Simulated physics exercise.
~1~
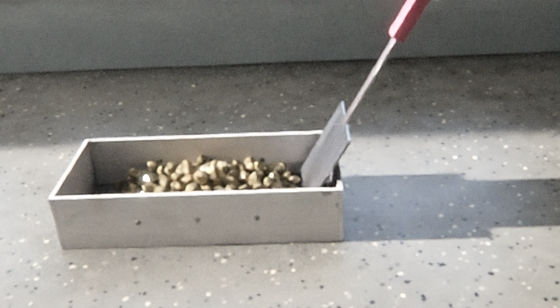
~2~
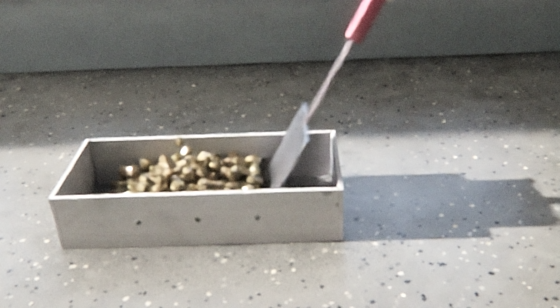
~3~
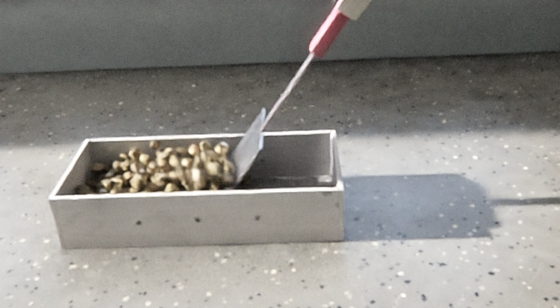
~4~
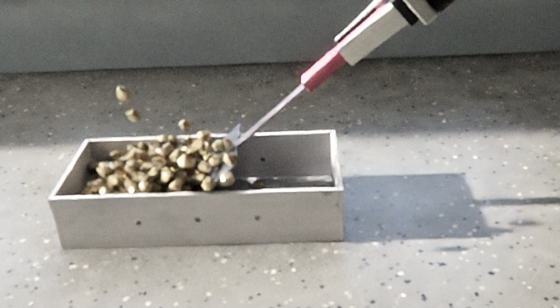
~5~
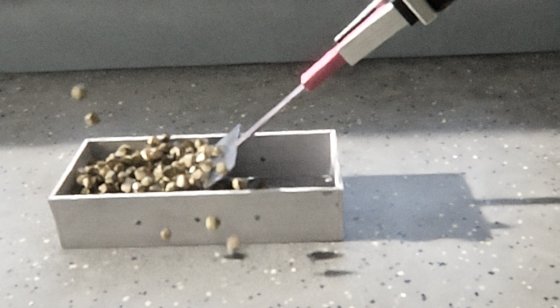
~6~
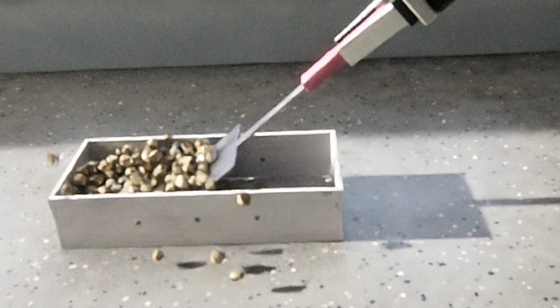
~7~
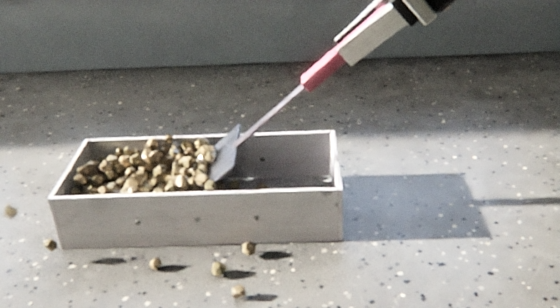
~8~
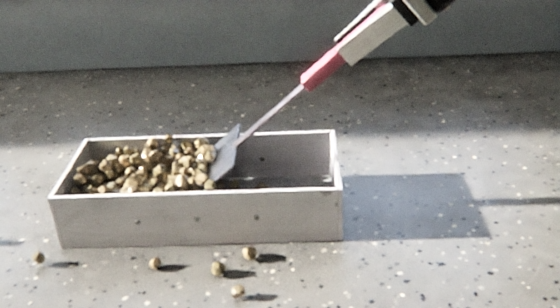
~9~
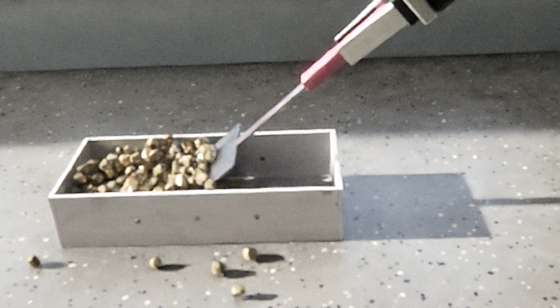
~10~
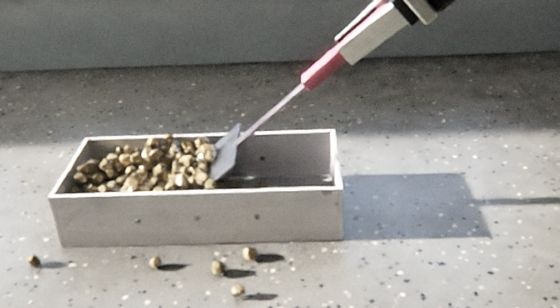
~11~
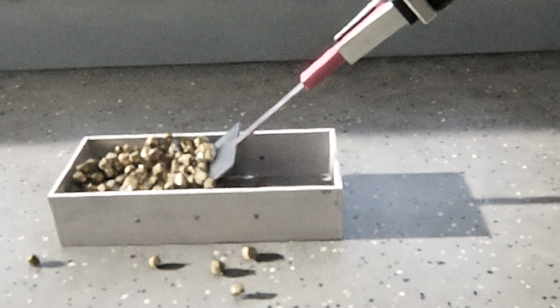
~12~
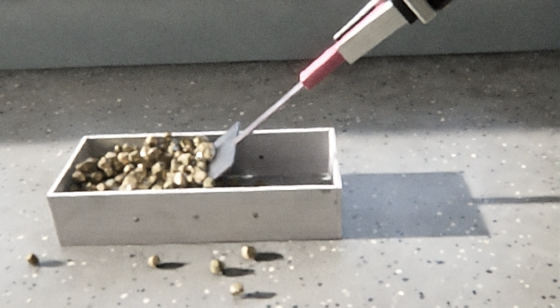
On a speckled grey table, a gripped paddle pushes pebbles left, spilling a few outside the trough.
